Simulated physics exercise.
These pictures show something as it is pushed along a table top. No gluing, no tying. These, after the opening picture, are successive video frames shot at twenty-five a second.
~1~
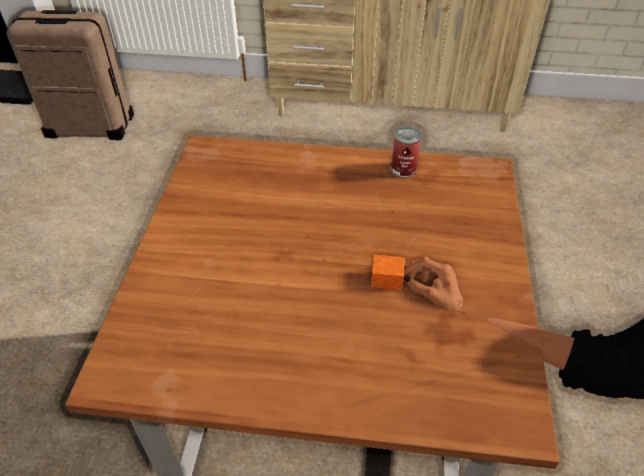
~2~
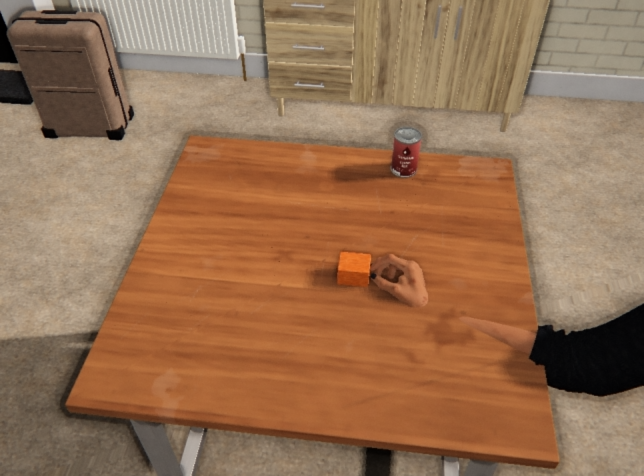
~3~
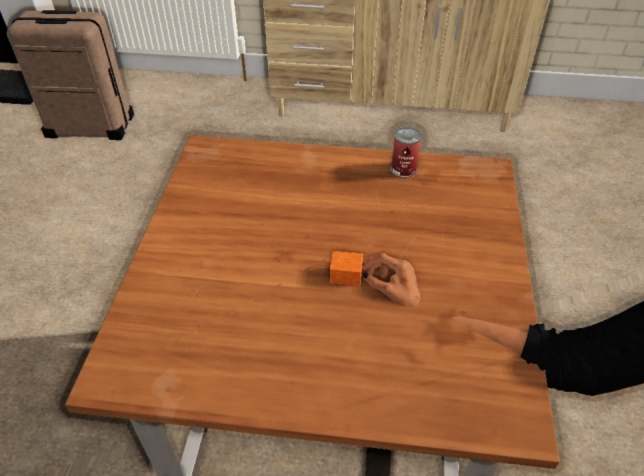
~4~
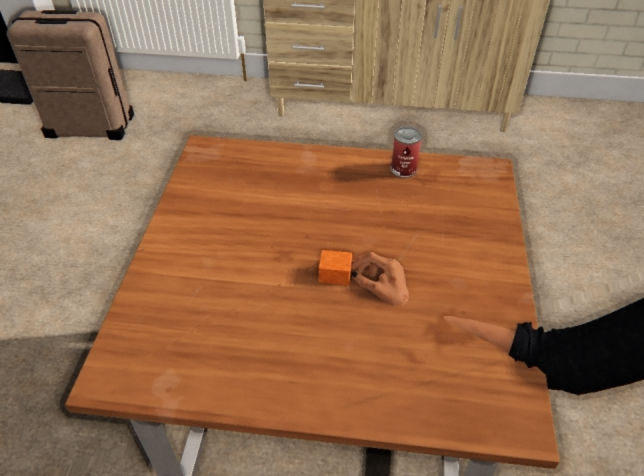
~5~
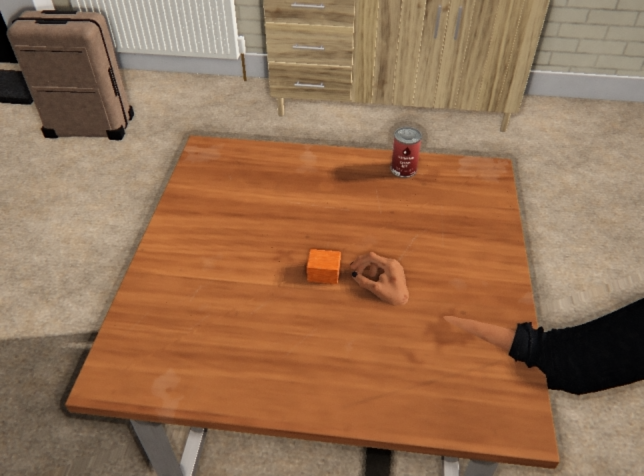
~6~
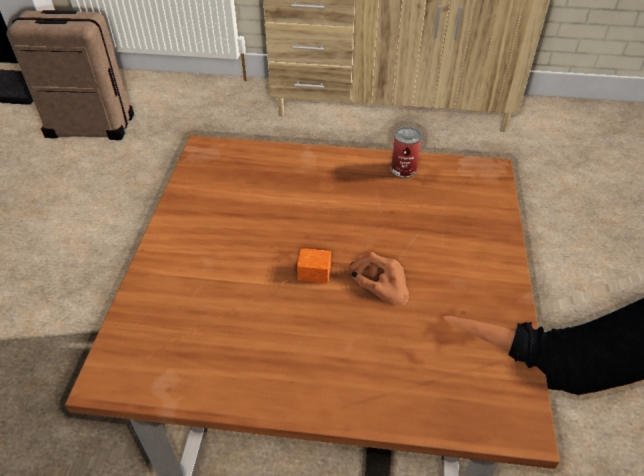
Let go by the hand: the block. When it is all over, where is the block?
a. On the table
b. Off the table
a.
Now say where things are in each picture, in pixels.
Under the hand; orange block (388, 272), in the first picture.
Under the hand; orange block (354, 269), in the second picture.
Under the hand; orange block (346, 269), in the third picture.
Orange block (335, 268), in the fourth picture.
Orange block (324, 267) slid a little, in the fifth picture.
Orange block (314, 266) slid about its own width, in the sixth picture.
Then, 0.10 s after the last picture, orange block slid about its own width near (299, 264).
Then, 0.20 s after the last picture, orange block slid about its own width near (295, 264).
At rest, moved from the start, orange block. Seen from the same camera at the end, orange block near (295, 264).
